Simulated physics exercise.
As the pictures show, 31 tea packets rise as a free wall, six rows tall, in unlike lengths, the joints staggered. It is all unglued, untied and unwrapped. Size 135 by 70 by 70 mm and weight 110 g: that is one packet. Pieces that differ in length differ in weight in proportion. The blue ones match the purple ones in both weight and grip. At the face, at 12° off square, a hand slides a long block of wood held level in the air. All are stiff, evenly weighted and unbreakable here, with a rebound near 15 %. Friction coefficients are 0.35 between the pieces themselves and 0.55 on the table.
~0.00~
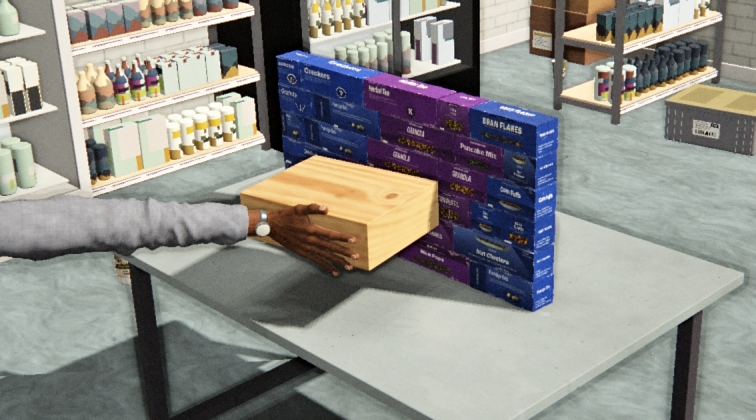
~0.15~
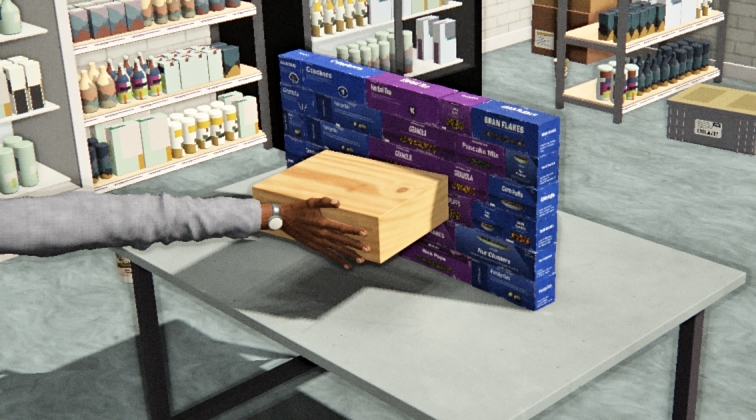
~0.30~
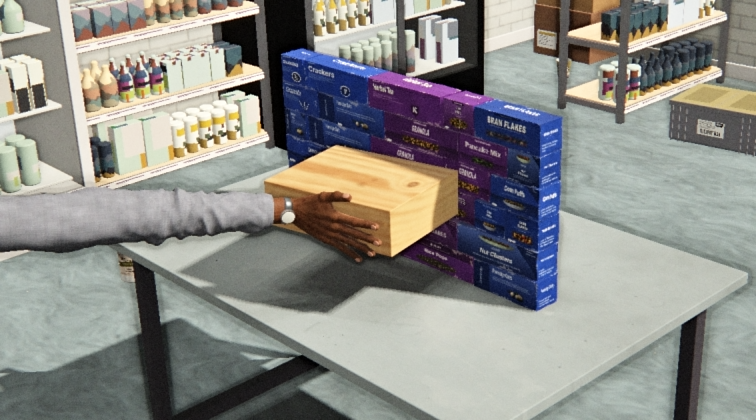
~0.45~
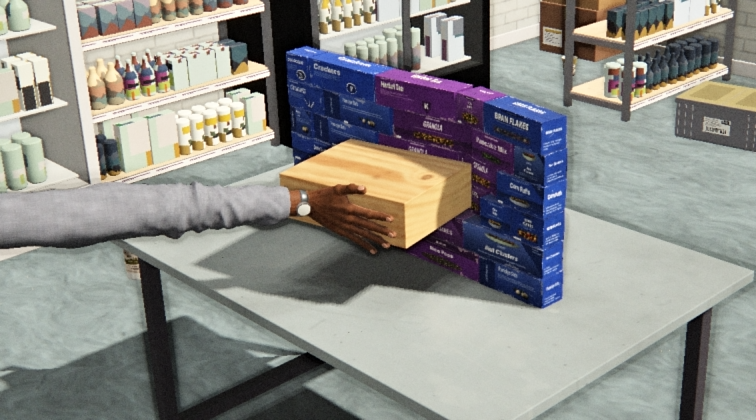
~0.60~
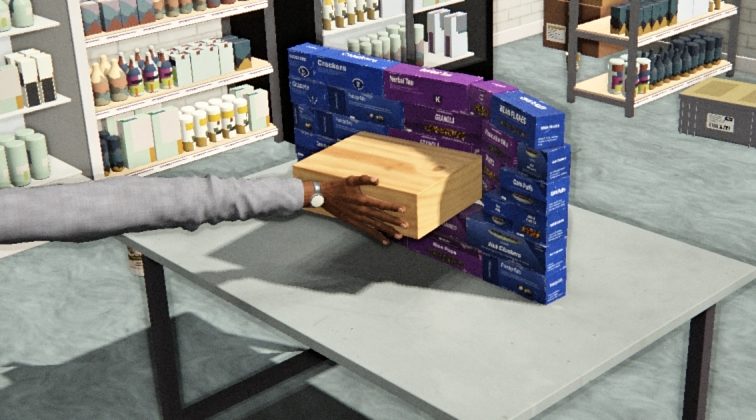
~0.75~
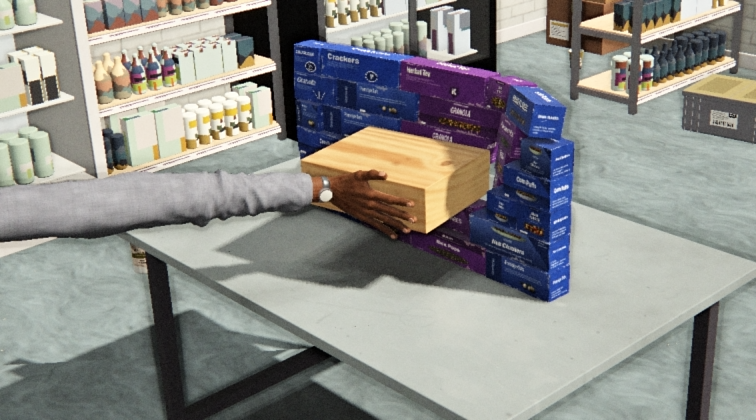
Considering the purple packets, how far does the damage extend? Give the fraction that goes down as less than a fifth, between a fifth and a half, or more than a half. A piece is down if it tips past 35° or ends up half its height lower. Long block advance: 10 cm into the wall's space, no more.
The fraction down is more than a half.
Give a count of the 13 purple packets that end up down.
Count: 9.
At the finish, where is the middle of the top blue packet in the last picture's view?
Near (673, 227).
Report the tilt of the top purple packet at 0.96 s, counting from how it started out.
Tilt from start: Approx. 30 degrees.
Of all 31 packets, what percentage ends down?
50 %.
Around 0.96 s, 6 of the 13 purple packets down (7 of 31 in all colours); top purple packet tipped 32°, 42 mm lower; top blue packet tipped 37°, 28 mm lower.
Around 1.14 s, 9 of the 13 purple packets down (15 of 31 in all colours); top purple packet on its side; top blue packet tipped 24°, 22 cm lower.
Finally (1.7 s), 9 of the 13 purple packets down (15 of 31 in all colours); top purple packet tipped 14°, 1.07 m lower; top blue packet 35 cm lower. That is 69 per cent. Seen by the last camera, middles, top purple packet near (677, 347), top blue packet near (673, 227).
